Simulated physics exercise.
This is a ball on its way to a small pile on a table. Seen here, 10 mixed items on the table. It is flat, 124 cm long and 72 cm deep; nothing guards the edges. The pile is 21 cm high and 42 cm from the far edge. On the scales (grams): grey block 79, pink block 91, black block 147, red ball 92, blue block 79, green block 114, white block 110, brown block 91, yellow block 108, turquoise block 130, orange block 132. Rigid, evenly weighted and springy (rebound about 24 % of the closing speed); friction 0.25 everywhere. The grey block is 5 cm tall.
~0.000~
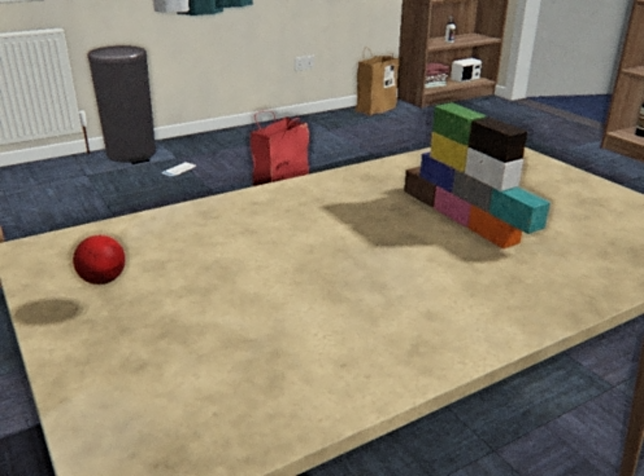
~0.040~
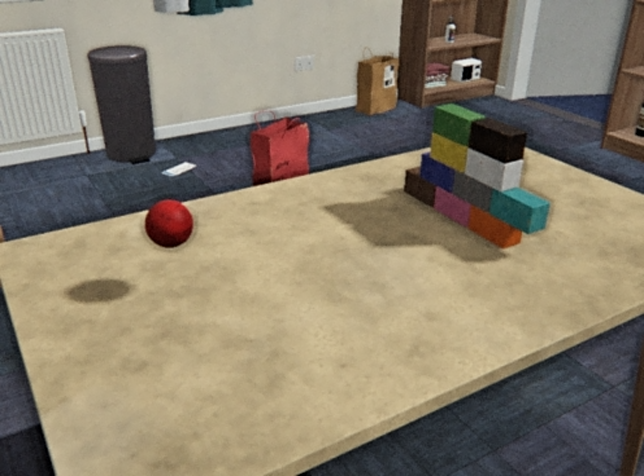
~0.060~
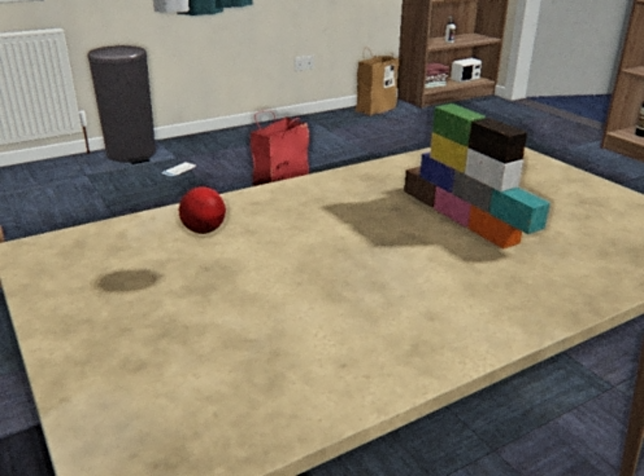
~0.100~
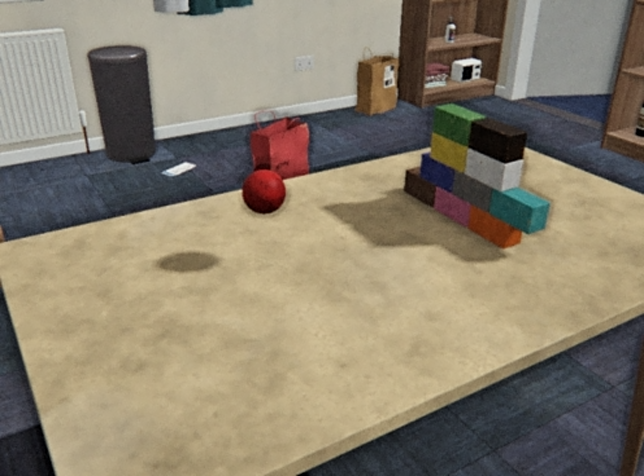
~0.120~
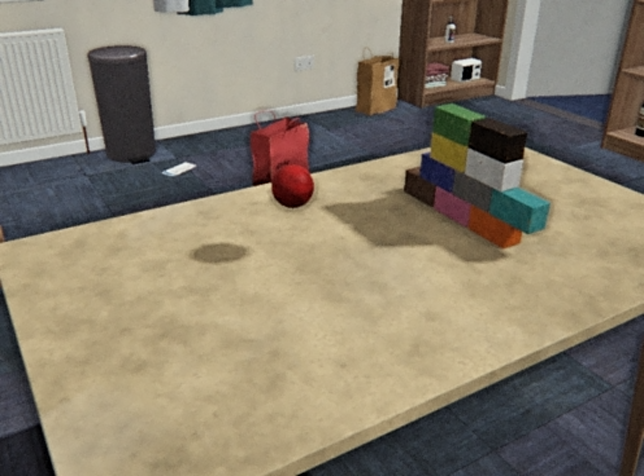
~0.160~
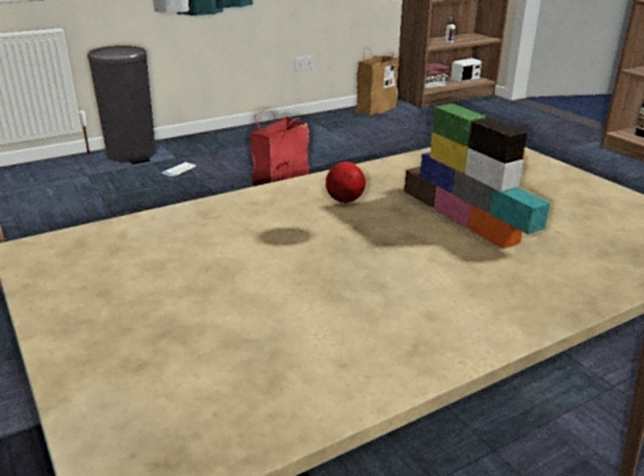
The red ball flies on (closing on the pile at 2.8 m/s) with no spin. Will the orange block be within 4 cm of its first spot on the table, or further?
The orange block stays put.
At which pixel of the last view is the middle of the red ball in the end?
At about (425, 183).
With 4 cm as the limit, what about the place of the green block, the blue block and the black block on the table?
The green block ends elsewhere; the blue block gets shifted; the black block stays put.
After 0.26 s, red ball near (425, 190); blue block 6° off upright; green block 7° off upright; yellow block 6° off upright.
After 0.46 s, red ball near (435, 185); blue block 35° off upright; green block 25° off upright; yellow block 26° off upright.
After 0.56 s, red ball near (435, 184); blue block on its side; green block 47° off upright; yellow block 45° off upright.
After 0.76 s, red ball near (430, 184); blue block on its side; green block on its side; yellow block on its side.
In the end (1.4 s), toppled on the table, blue block, green block and yellow block; not toppled but over 4 cm from the start, brown block; the other 6 under 4 cm from the start. At the end, from the last picture's camera, orange block near (496, 224).
